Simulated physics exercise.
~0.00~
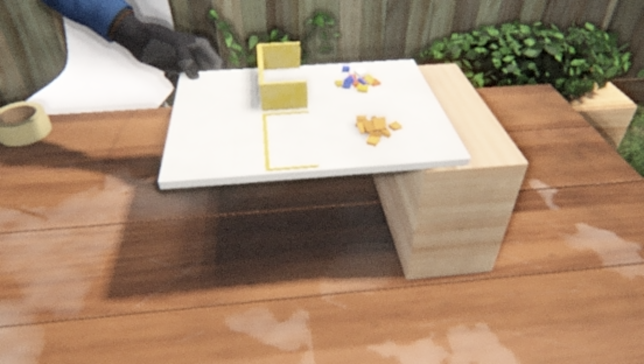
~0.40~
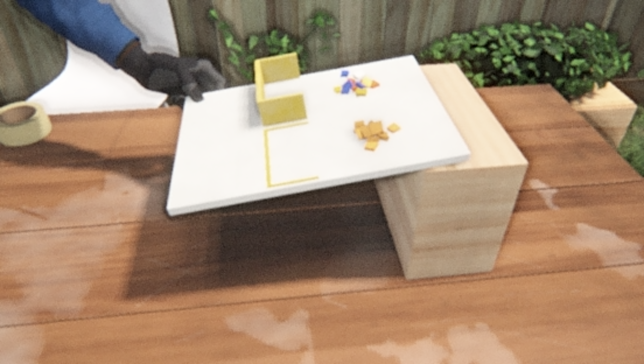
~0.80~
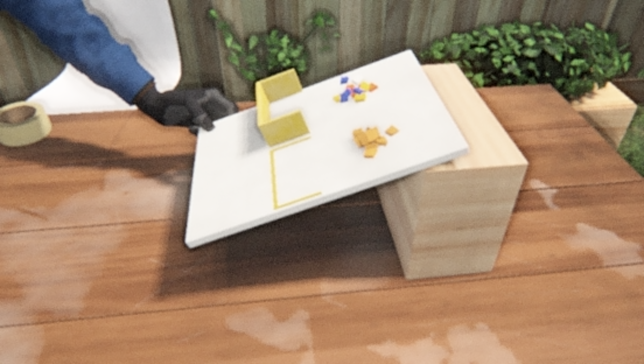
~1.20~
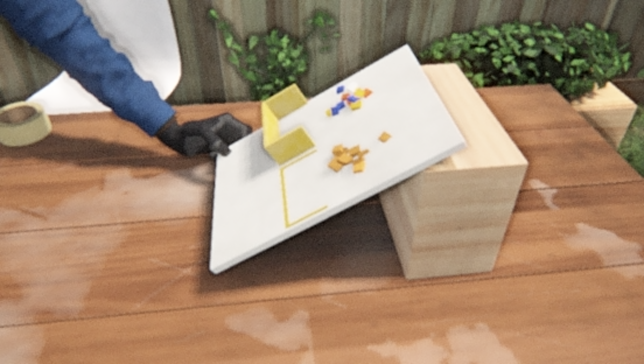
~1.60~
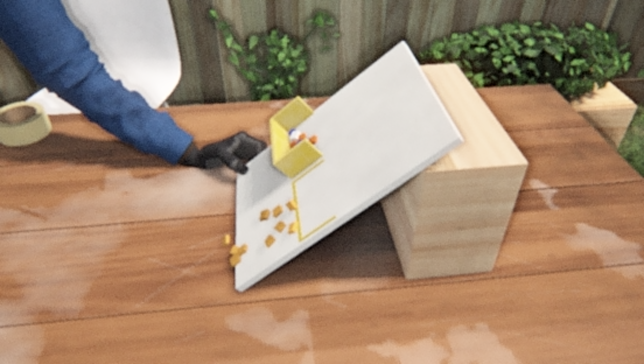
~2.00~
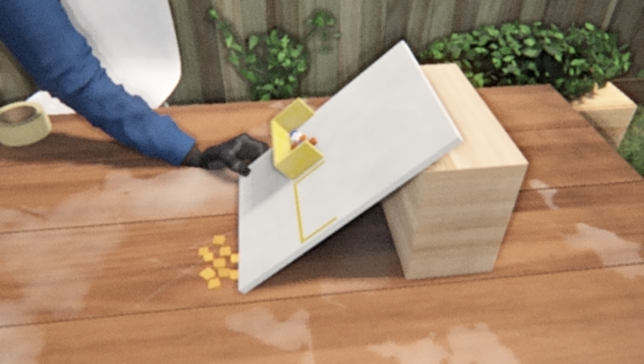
In this clip, a gloved hand lowers the left end of a white board resting on a wooden block, steepening its slope. The nearer orange pieces slide past a flat yellow strip onto the table, while the farther mixed-colour pieces slide into an upright yellow barrier and stay there.
